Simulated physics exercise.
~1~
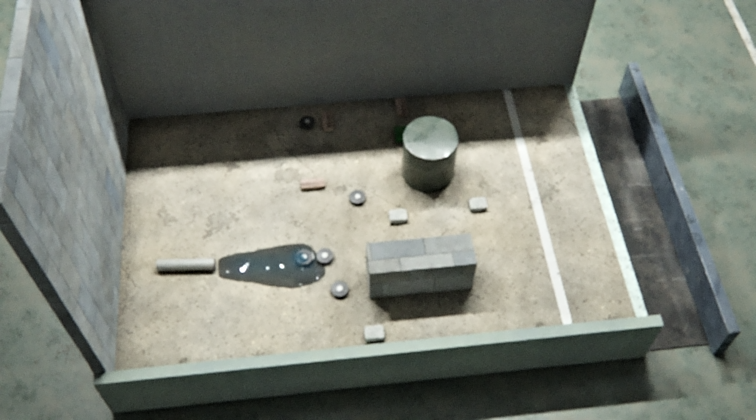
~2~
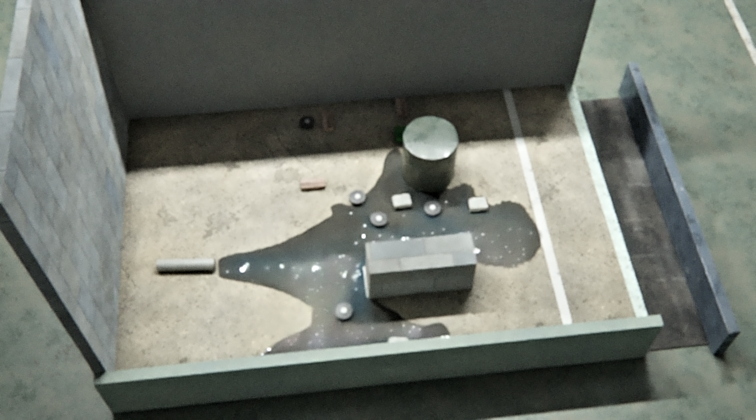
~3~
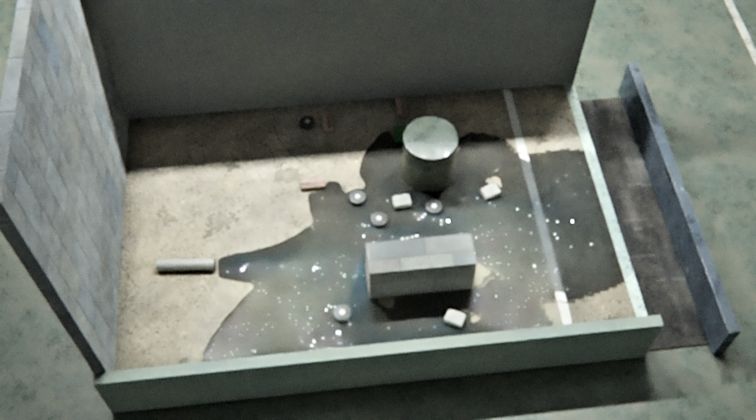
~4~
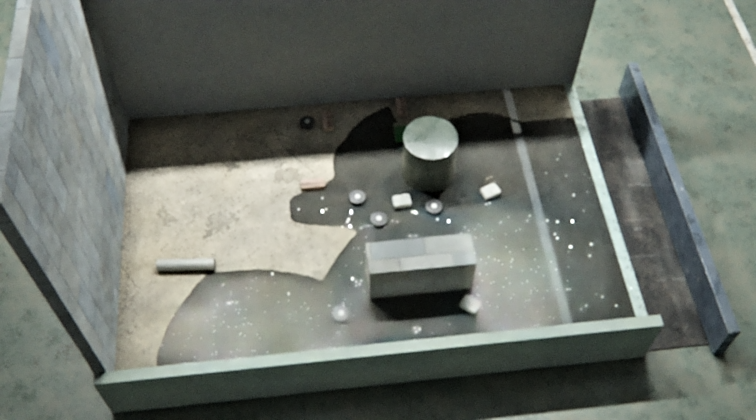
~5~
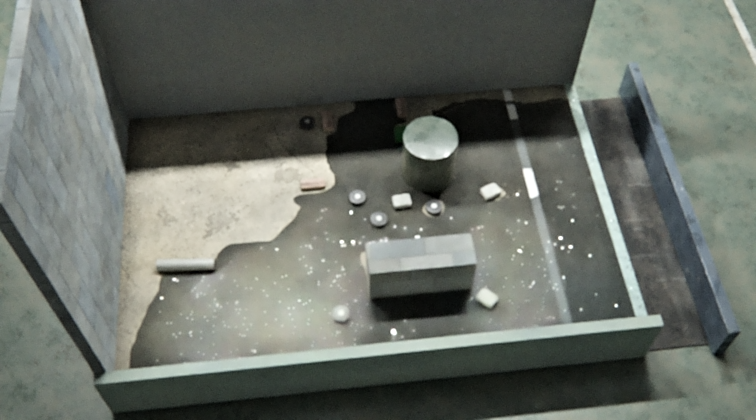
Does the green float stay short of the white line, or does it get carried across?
The green float stays short of the white line, held back even as the water spreads past it.
A walled floor held a large grey block and a round pillar as water spread from a pipe toward the right, shifting several small discs and pale blocks. One pale block kept sliding right along the front before ending short of the white line.
